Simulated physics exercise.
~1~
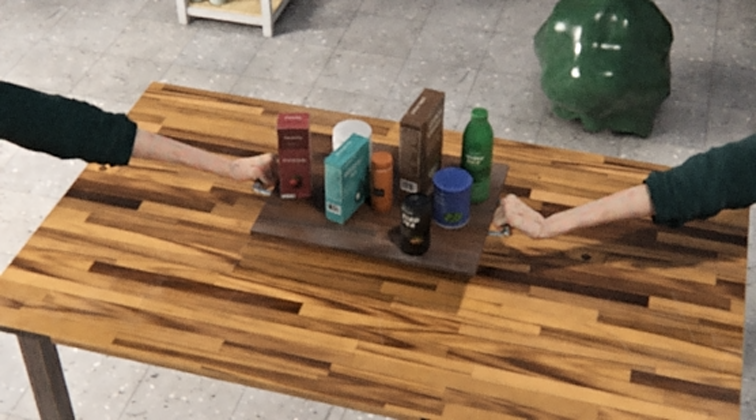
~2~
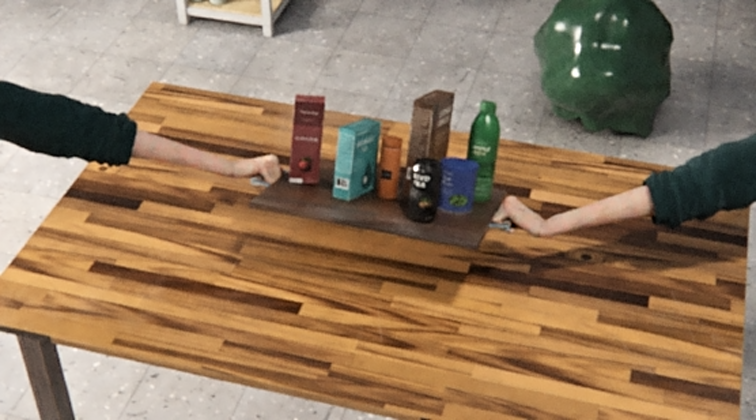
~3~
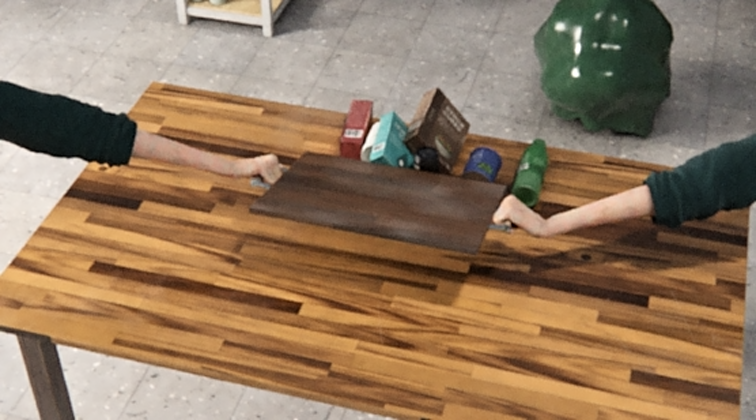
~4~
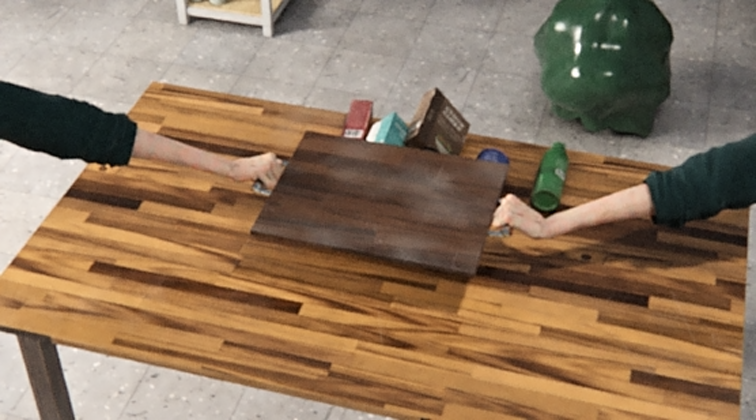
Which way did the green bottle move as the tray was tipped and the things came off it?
The green bottle moved to the right, ending up lying on its side on the table beyond the tray.
